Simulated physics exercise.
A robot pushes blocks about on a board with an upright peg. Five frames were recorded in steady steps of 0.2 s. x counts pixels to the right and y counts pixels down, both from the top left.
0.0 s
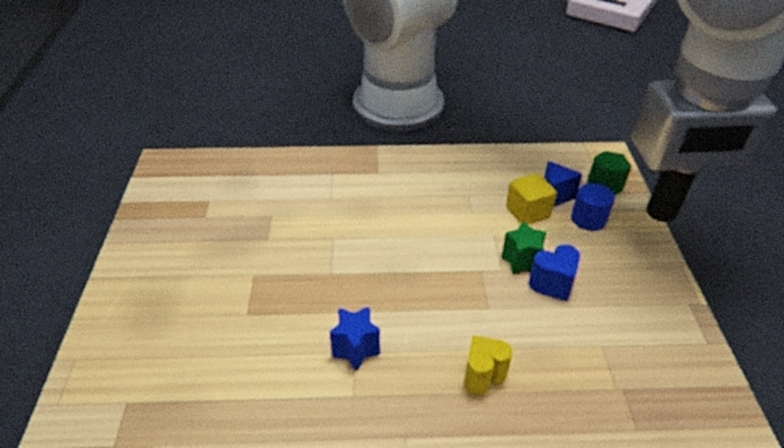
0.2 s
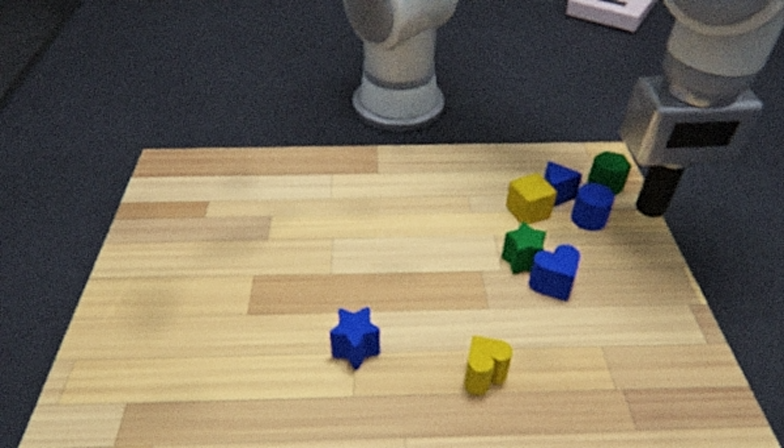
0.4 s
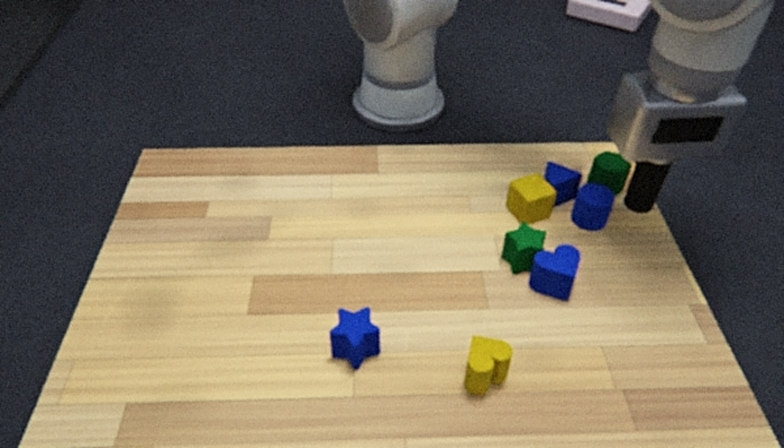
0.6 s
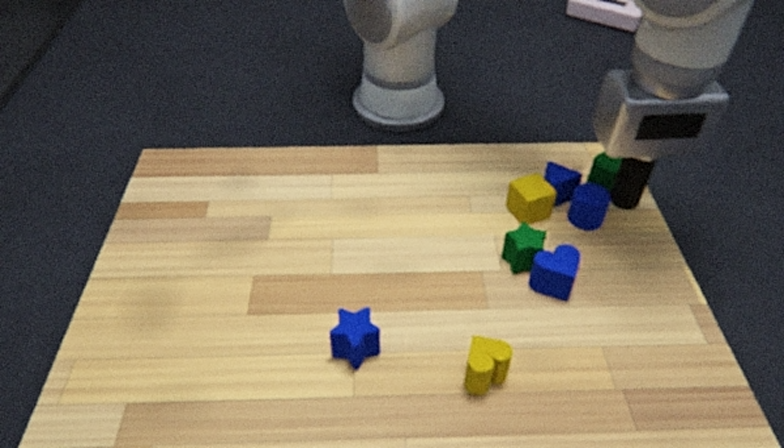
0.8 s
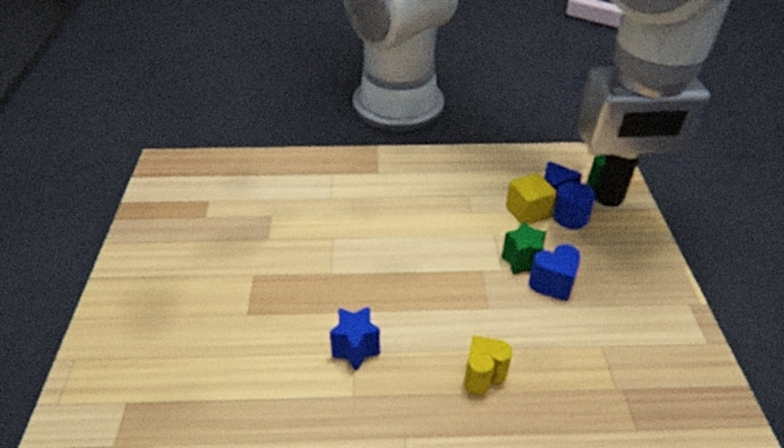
A robot arm holding a dark upright peg moves slowly leftward along the right side of a light wooden board, seen from above at an angle by a still camera. Yellow, blue and green blocks cluster at the upper right, with a blue star and yellow heart nearer the front. The peg reaches the blue cylinder and pushes it slightly left, while the other blocks stay put.
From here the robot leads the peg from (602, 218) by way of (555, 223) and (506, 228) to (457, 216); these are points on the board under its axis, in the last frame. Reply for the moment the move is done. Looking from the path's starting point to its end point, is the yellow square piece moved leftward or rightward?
So, looking from the first point of the path to the last, the yellow square piece moves rightwards.
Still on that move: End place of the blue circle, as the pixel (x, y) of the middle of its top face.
Expect it around (467, 218).
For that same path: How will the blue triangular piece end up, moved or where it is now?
It holds its position.
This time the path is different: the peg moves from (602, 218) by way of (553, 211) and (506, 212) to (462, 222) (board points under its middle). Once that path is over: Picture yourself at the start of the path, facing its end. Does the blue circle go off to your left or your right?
The answer is left: Facing from the path's start to its end, that's where the blue circle shifts.
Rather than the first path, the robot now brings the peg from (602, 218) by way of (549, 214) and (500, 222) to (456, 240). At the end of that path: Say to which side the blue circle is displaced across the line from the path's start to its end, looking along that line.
It goes left.
What follows on the original path. One third of the way, peg (559, 205); yellow square piece (501, 187), turned 80° clockwise; blue circle (530, 204).
Two thirds of the way, peg (509, 209); yellow square piece (492, 183), turned 95° clockwise; blue circle (486, 216).
At the end, peg (459, 198); yellow square piece (475, 174), turned 140° clockwise; blue triangular piece not moved; blue circle (467, 218).
